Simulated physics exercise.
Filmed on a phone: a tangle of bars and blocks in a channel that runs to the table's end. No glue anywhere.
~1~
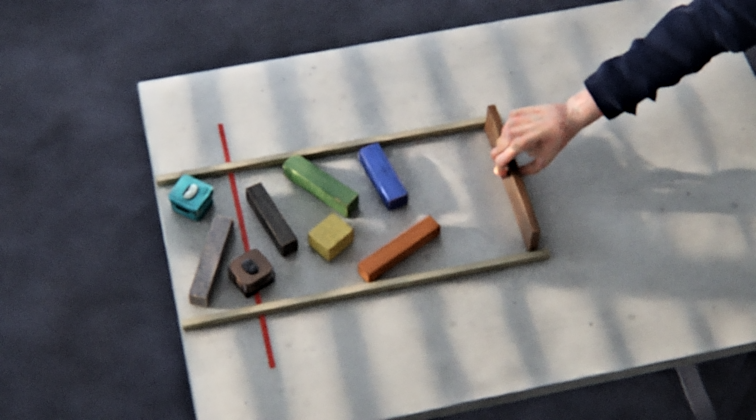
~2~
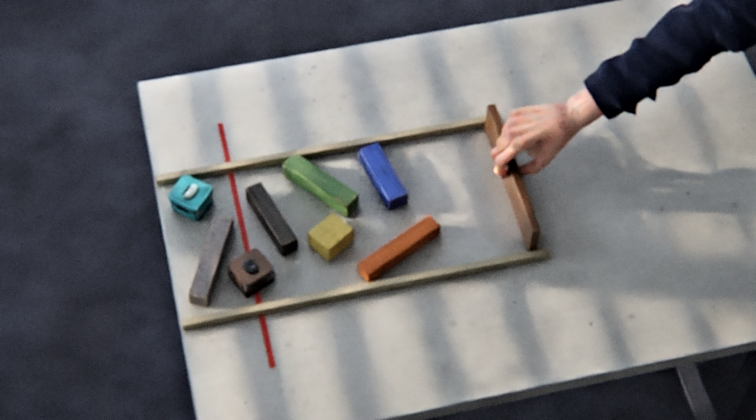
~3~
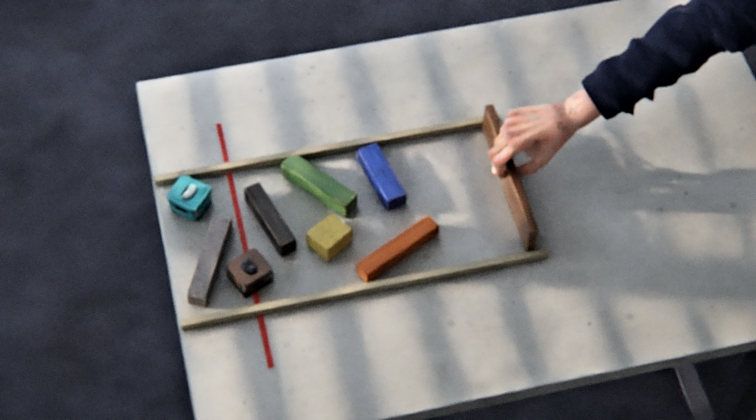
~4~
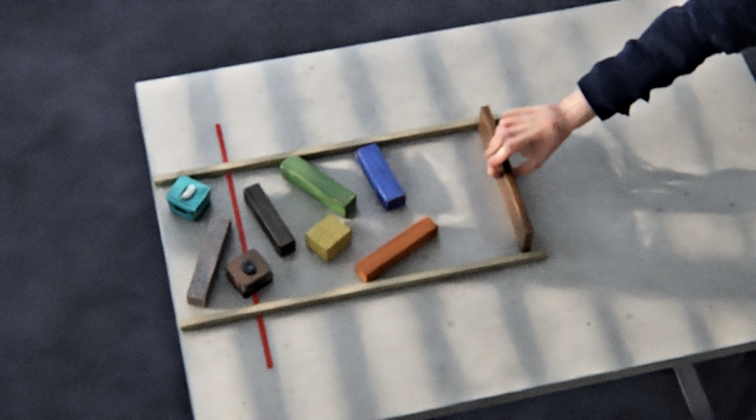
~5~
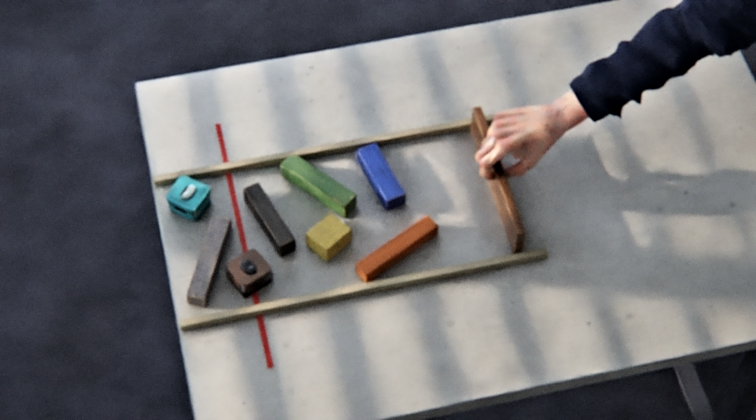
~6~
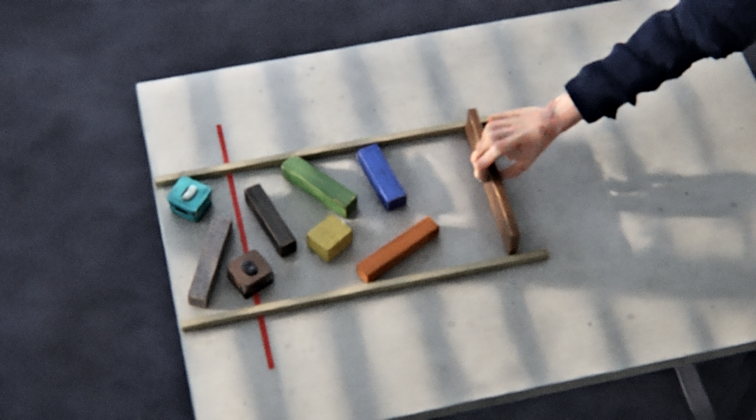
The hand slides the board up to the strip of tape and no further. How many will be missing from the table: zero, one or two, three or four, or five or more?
Outcome: The number that fall off is one or two.
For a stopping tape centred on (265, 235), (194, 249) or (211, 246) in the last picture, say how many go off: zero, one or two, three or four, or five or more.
In that order: Not one; five or more; either three or four.
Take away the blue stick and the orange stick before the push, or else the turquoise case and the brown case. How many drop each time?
It would be 0 and 1.
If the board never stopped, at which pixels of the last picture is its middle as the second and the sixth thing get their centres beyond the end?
Near (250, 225) and (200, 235).
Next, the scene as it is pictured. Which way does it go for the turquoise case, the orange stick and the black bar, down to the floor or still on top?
The turquoise case goes over; the orange stick does not fall; the black bar survives.
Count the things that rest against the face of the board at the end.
That makes 3.
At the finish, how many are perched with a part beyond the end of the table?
Overhanging: 2.
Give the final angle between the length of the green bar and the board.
Near 0 degrees.
Early on, none off yet; turquoise case at rest near (190, 200); grey bar at rest near (210, 262); brown case at rest near (250, 274).
A while later, none off yet; turquoise case at rest near (189, 200); grey bar travelled a little near (187, 262); brown case travelled about its own width near (215, 273).
Finally, the number that fall off is one or two; lost, grey bar and turquoise case.
